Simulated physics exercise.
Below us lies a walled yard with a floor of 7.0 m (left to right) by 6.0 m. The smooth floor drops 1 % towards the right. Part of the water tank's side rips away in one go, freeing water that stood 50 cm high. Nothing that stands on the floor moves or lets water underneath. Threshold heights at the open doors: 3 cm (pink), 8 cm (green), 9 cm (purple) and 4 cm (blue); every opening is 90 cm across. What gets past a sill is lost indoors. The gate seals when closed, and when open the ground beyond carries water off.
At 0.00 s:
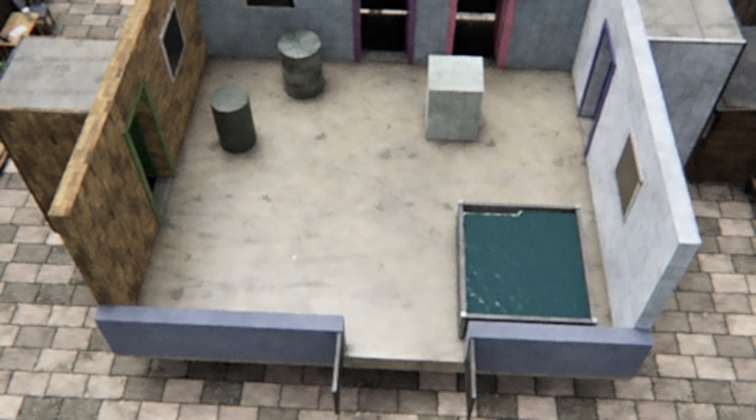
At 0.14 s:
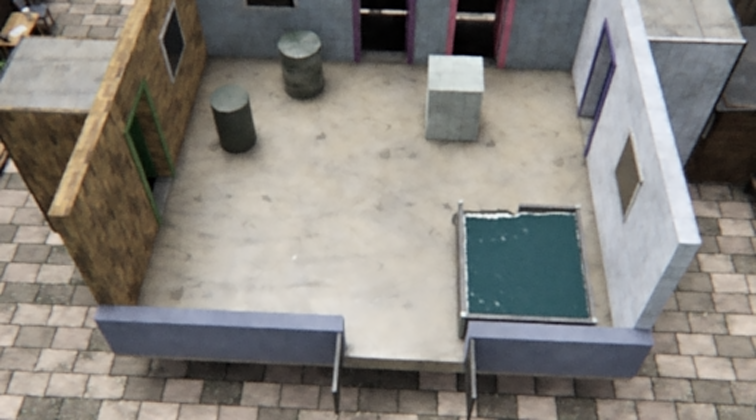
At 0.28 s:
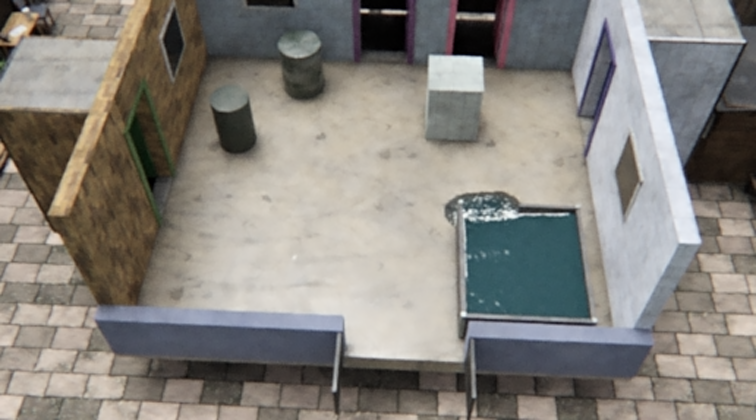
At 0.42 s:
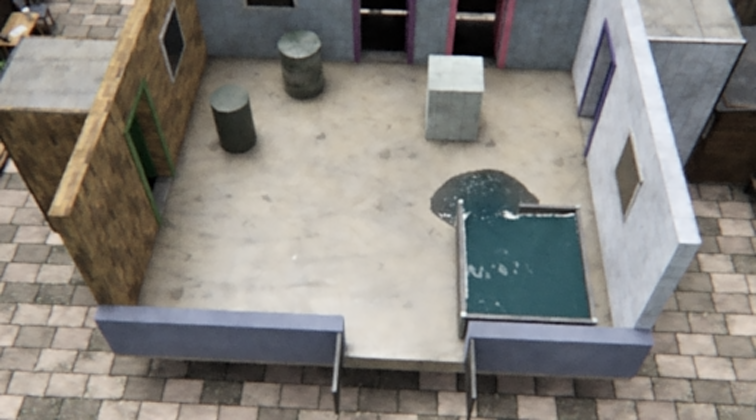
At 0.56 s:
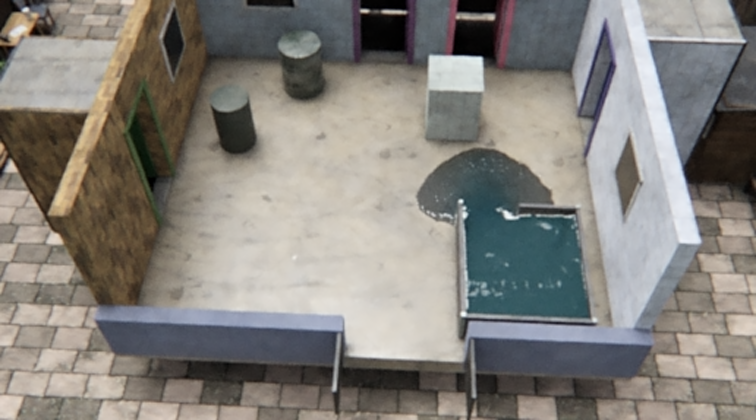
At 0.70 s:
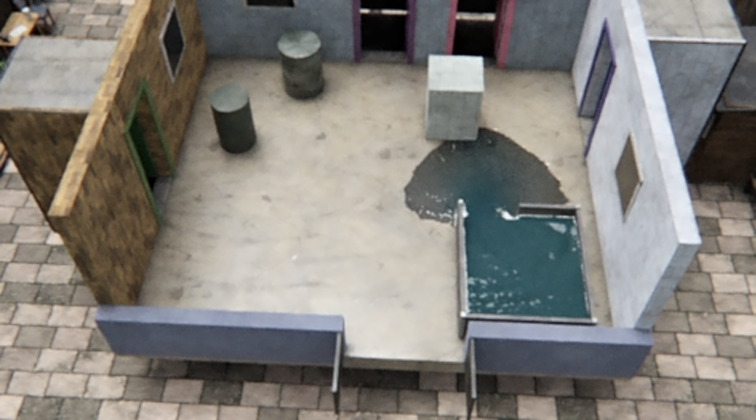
Dark water burst through the back side of a square tank in a walled yard, then fanned out across the pale floor, spreading wider until it reached the base of a grey block.
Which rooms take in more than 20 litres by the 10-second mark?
Door by door: At the pink door it goes over the limit; at the green door it stays under the limit; at the purple door it keeps below the limit; at the blue door it passes the limit.
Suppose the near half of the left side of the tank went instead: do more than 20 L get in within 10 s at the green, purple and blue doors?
Against that limit: Green under, purple below, blue below.
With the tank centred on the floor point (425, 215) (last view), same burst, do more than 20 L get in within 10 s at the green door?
Then: Green below.
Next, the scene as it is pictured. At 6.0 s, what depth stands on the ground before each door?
Depths in cm: Pink 7, green 3, purple 7, blue 7.
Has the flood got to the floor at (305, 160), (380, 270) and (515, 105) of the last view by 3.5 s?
In that order: Flooded, not reached, flooded.
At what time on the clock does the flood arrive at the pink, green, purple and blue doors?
Arrival: Pink 1.4 s, green 5.5 s, purple 3.0 s, blue 1.6 s.
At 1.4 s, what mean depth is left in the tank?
About 37 cm.
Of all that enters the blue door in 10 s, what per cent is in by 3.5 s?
Some 10 per cent by then.
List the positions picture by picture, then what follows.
In the first picture, the water tank at (523, 261) is whole and still, 50 cm deep.
In the second picture, the front is at a hidden place, 0.5 m from the gap on the water tank's far side; 0.2 m2 of floor is under water; 50 cm left at the back of the water tank.
In the third picture, the front is at (509, 199), 0.7 m from the gap on the water tank's far side; 0.6 m2 of floor is under water; 50 cm left at the back of the water tank.
In the fourth picture, the front is at (497, 174), 1.2 m from the gap on the water tank's far side; 1.3 m2 of floor is under water; 50 cm left at the back of the water tank.
In the fifth picture, the front is at (492, 153), 1.6 m from the gap on the water tank's far side; 2.2 m2 of floor is under water; 50 cm left at the back of the water tank.
In the sixth picture, the front is at (488, 133), 2.1 m from the gap on the water tank's far side; 3.1 m2 of floor is under water; 47 cm left at the back of the water tank.
After 1.4 s water covers 20 % of the floor and is deepest (26 cm) near (461, 144); pink door 2 cm at the sill, 0 L in, green door not reached, purple door not reached, blue door not reached.
After 2.2 s water covers 30 % of the floor and is deepest (24 cm) near (461, 144); pink door 5 cm at the sill, 7 L in, green door not reached, purple door not reached, blue door 6 cm at the sill, 0 L in.
After 3.5 s water covers 40 % of the floor and is deepest (18 cm) near (562, 73); pink door 8 cm at the sill, 24 L in, green door not reached, purple door 3 cm at the sill, 0 L in, blue door 8 cm at the sill, 6 L in.
After 6.0 s water covers 60 % of the floor and is deepest (13 cm) near (576, 100); pink door 7 cm at the sill, 49 L in, green door 3 cm at the sill, 0 L in, purple door 7 cm at the sill, 0 L in, blue door 7 cm at the sill, 35 L in.
After 10.0 s water covers 75 % of the floor and is deepest (8 cm) near (574, 87); pink door 5 cm at the sill, 69 L in, green door 2 cm at the sill, 0 L in, purple door 6 cm at the sill, 0 L in, blue door 7 cm at the sill, 61 L in.
